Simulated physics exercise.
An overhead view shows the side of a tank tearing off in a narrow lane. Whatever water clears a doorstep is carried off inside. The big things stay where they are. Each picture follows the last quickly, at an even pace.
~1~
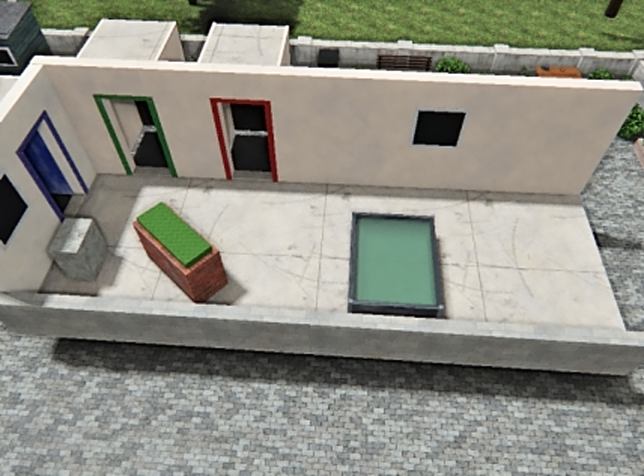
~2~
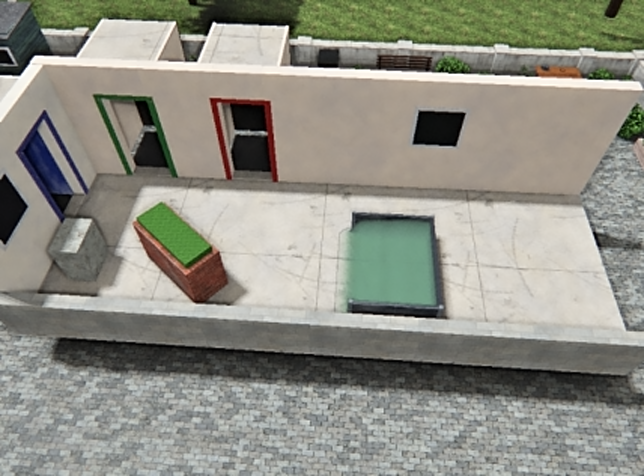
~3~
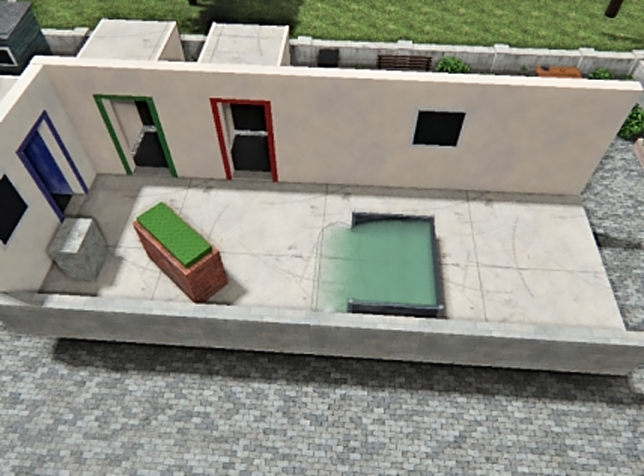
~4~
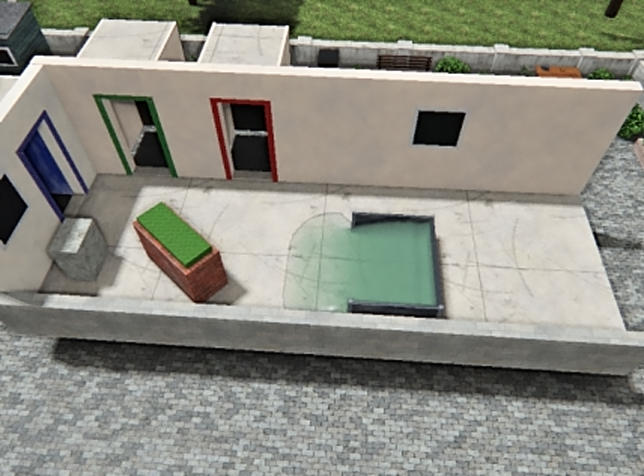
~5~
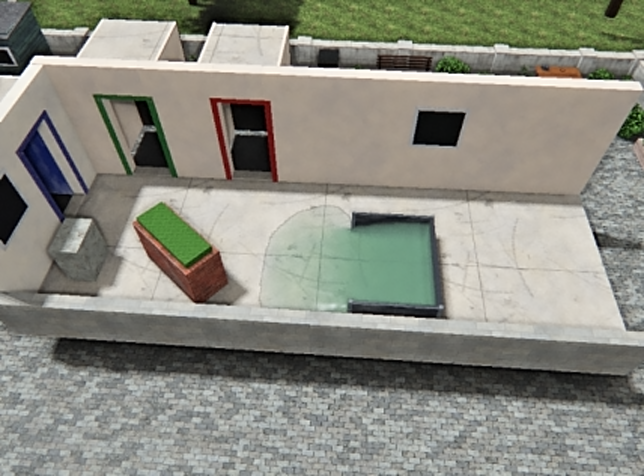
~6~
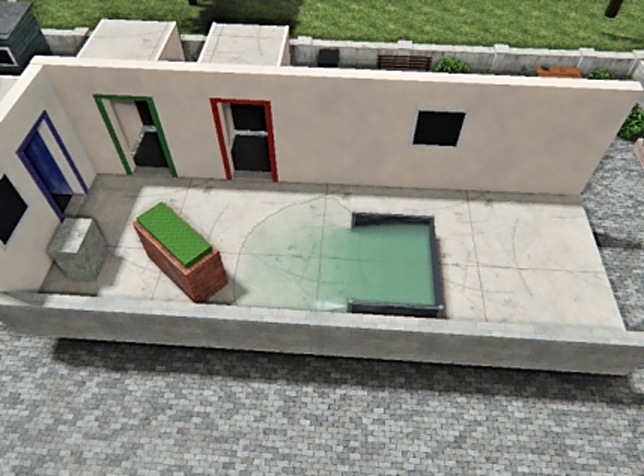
In a narrow paved lane beside pale walls with green, red and blue doorways, the left side of a dark-edged tank gives way, and greenish water pours out leftward, spreading in a thinning, rounded sheet toward a grass-topped brick block.
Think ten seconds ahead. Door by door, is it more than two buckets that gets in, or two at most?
My prediction: The red door receives more than two buckets, the green door receives more than two buckets, the blue door receives more than two buckets.
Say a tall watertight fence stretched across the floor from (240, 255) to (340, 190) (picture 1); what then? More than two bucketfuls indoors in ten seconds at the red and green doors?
Door by door: Red door does not get swamped, green door gets swamped.
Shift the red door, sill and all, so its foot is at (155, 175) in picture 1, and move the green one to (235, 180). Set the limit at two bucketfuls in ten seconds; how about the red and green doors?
The red one tops the limit, the green one tops the limit.
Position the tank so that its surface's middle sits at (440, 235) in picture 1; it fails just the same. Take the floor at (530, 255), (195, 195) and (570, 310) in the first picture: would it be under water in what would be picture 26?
Spared, soaked, spared.
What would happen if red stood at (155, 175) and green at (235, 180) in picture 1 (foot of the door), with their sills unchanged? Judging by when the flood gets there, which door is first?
First: The green-painted one.
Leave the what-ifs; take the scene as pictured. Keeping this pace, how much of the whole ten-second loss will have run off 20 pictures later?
I'd estimate some 25 per cent.
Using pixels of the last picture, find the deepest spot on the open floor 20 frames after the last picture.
Pointing at (95, 178).
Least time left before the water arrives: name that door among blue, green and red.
It's the red one.
A moment on, water covers 30 % of the floor; the red door not reached, the green door not reached, the blue door not reached.
Next, water covers 45 % of the floor; the red door under two buckets in, the green door not reached, the blue door not reached.
Then, water covers 55 % of the floor; the red door under two buckets in, the green door over two buckets in, the blue door under two buckets in.
Later, water covers 55 % of the floor; the red door under two buckets in, the green door far over two buckets in, the blue door over two buckets in.
In the end, water covers 60 % of the floor; the red door over two buckets in, the green door far over two buckets in, the blue door over two buckets in.
